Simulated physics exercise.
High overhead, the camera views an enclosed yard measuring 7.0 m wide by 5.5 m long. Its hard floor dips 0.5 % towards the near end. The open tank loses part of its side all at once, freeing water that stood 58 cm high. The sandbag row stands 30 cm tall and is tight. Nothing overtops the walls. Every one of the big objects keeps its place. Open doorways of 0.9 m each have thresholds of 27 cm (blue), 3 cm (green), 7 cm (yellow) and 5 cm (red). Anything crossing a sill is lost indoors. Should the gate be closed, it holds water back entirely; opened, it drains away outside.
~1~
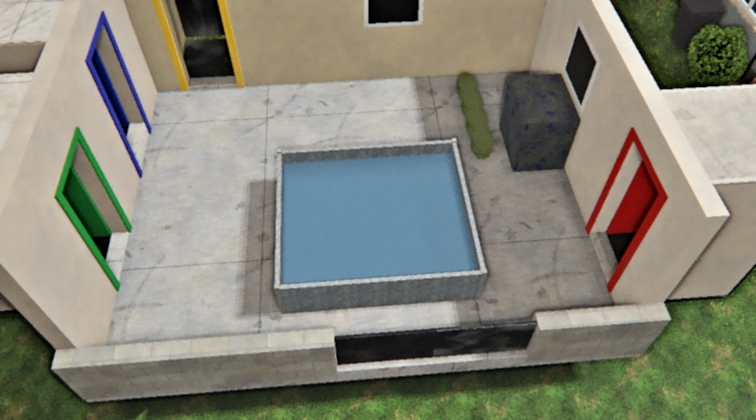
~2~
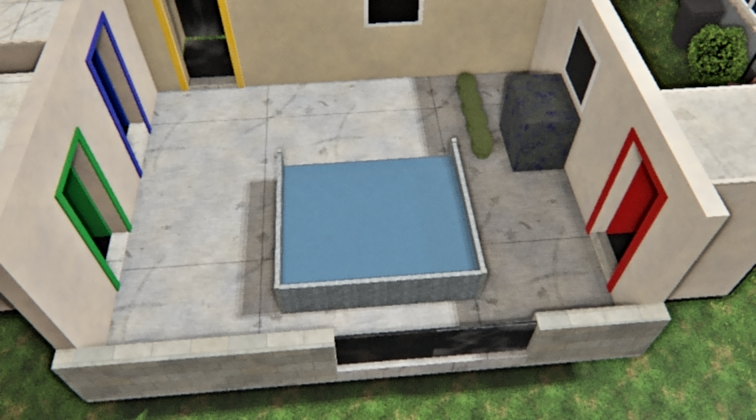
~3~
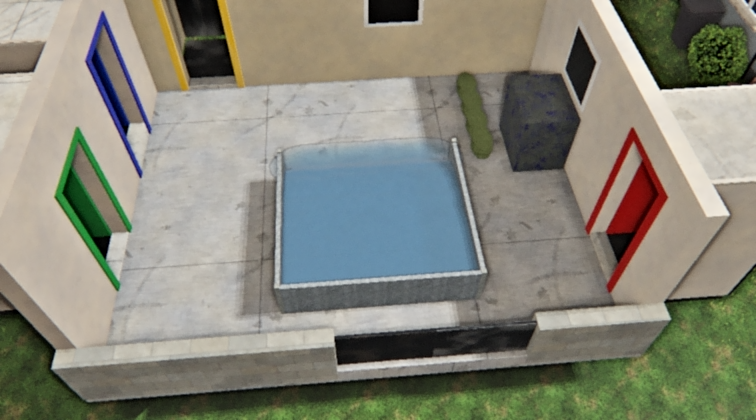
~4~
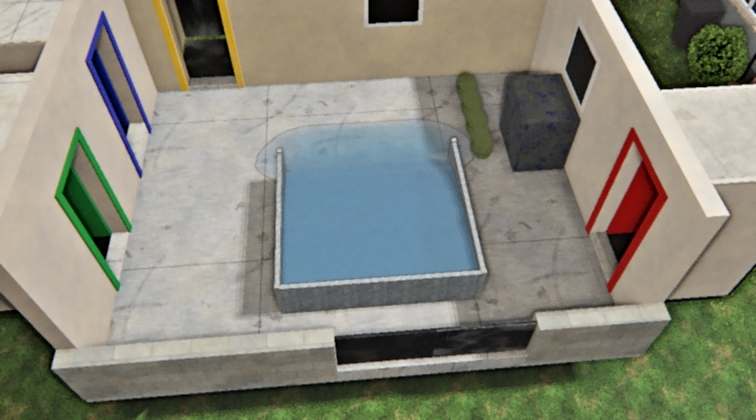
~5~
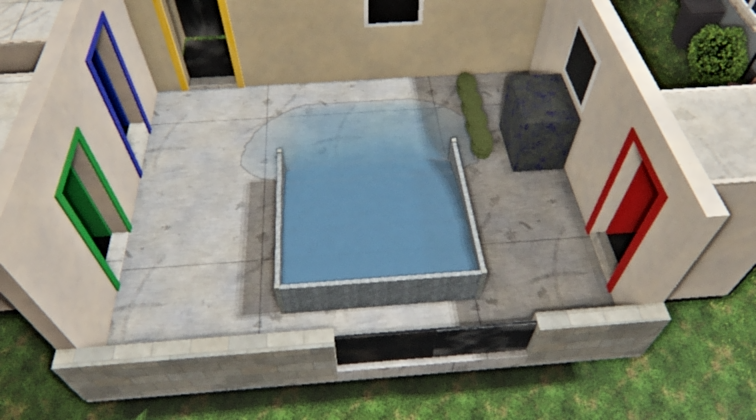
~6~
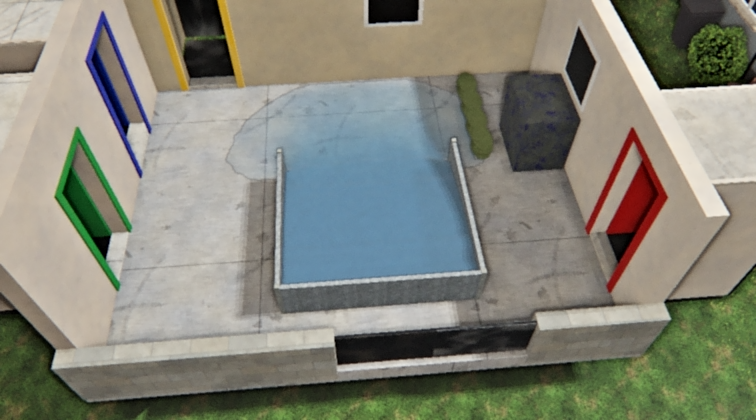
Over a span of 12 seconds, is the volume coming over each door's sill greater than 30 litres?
Blue door: The total remains smaller than the cap. Green door: The total grows larger than the cap. Yellow door: The total grows larger than the cap. Red door: The total grows larger than the cap.
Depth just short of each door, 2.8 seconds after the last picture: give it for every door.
Depths in centimetres - blue: 21, green: 3, yellow: 12, red: 0.
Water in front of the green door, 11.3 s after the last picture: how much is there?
About 10.0 cm deep.
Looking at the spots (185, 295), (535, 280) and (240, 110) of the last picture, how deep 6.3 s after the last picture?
Roughly 5, 7, 13 cm.
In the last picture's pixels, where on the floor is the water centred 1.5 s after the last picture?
The water's centre sits at about (364, 154).
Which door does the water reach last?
The red door is last.
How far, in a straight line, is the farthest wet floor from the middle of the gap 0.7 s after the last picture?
3.6 m.
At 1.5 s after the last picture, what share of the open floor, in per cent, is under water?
Near 40 per cent is wet.
Then, 0.7 s after the last picture water covers 35 % of the floor and is deepest (40 cm) near (355, 88); blue door not reached, green door not reached, yellow door 5 cm at the sill, 0 L in, red door not reached.
Then, 1.5 s after the last picture water covers 40 % of the floor and is deepest (40 cm) near (430, 77); blue door not reached, green door not reached, yellow door 15 cm at the sill, 6 L in, red door not reached.
Then, 2.8 s after the last picture water covers 50 % of the floor and is deepest (32 cm) near (157, 99); blue door 21 cm at the sill, 0 L in, green door 3 cm at the sill, 0 L in, yellow door 12 cm at the sill, 34 L in, red door not reached.
Then, 6.3 s after the last picture water covers 95 % of the floor and is deepest (20 cm) near (130, 370); blue door 13 cm at the sill, 0 L in, green door 7 cm at the sill, 24 L in, yellow door 13 cm at the sill, 132 L in, red door 7 cm at the sill, 5 L in.
Then, 11.3 s after the last picture water covers 95 % of the floor and is deepest (16 cm) near (465, 186); blue door 8 cm at the sill, 0 L in, green door 10 cm at the sill, 87 L in, yellow door 8 cm at the sill, 160 L in, red door 11 cm at the sill, 93 L in.
